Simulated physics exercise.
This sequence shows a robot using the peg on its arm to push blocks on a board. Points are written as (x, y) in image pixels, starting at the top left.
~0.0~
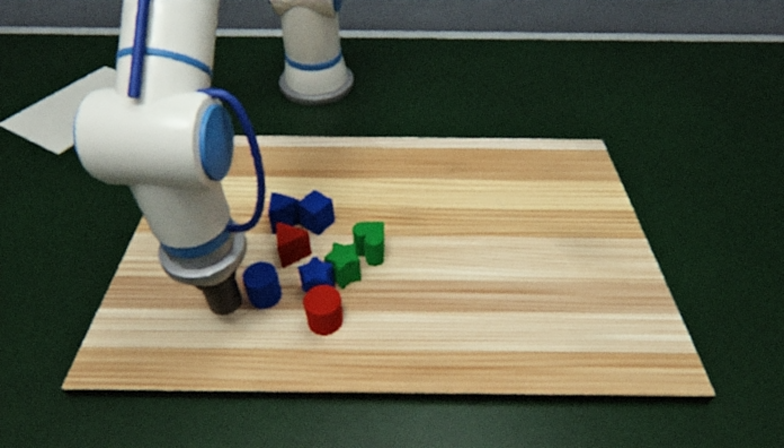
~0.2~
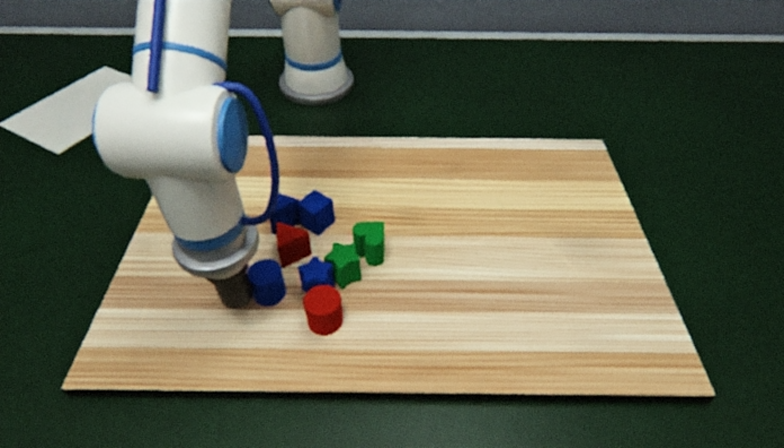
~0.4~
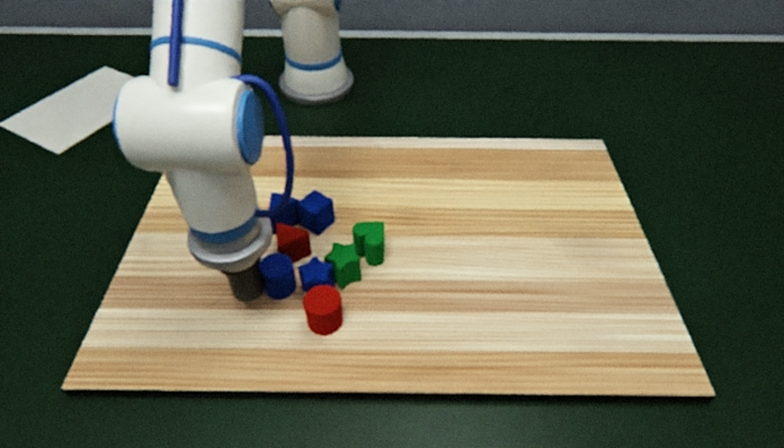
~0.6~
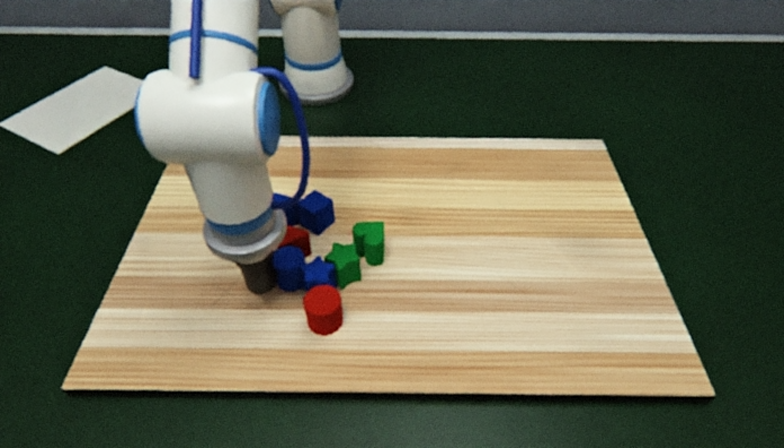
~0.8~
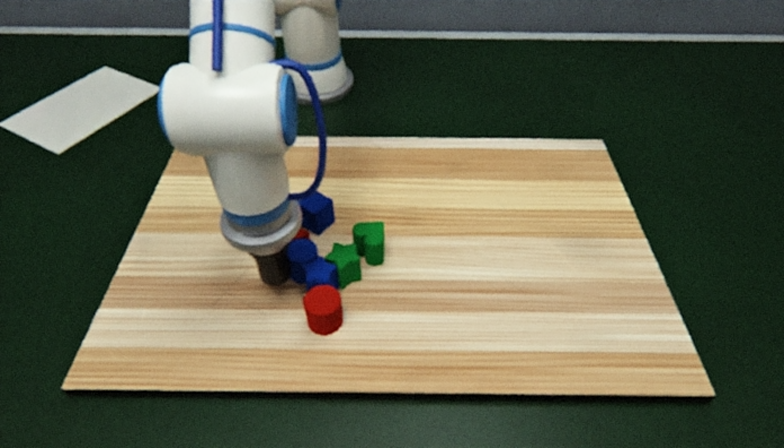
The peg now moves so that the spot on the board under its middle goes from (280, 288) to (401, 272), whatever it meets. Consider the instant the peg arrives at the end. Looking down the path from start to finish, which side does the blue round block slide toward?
It shifts to the left.
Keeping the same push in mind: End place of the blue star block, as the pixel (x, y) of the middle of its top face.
In the picture, it is at (368, 277).
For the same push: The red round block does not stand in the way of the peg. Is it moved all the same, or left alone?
It will be resting on its spot.
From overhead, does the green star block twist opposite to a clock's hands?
It seems so.
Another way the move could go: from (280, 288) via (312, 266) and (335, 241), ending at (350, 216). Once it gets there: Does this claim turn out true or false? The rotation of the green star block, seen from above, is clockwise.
The statement is correct.
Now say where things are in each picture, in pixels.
The first frame shows lower end of the peg (226, 302), tops of blocks, blue round block (259, 274), blue star block (315, 269), red round block (322, 299), green star block (343, 254), green heart-shaped block (371, 231).
The second frame shows peg (237, 296), blue round block (264, 271).
The third frame shows peg (249, 289), blue round block (275, 265).
The fourth frame shows peg (262, 282), blue round block (287, 257).
The fifth frame shows peg (276, 274), blue round block (300, 250), blue star block (319, 269), red round block (322, 299), green star block (343, 253), green heart-shaped block (371, 231).
The first path, step by step. One third of the way, peg (320, 268); blue round block (327, 237); blue star block (343, 272), turned 40° clockwise; green star block (370, 253), turned 35° anticlockwise; green heart-shaped block (375, 229), turned 15° anticlockwise.
Two thirds of the way, peg (361, 263); blue round block (335, 235); blue star block (366, 278), turned 95° clockwise; green star block (390, 255), turned 90° anticlockwise; green heart-shaped block (375, 229), turned 15° anticlockwise.
At the end, peg (401, 258); blue round block (335, 235); blue star block (368, 277), turned 110° clockwise; red round block not moved; green star block (430, 251), turned 90° anticlockwise; green heart-shaped block (376, 229), turned 25° anticlockwise.
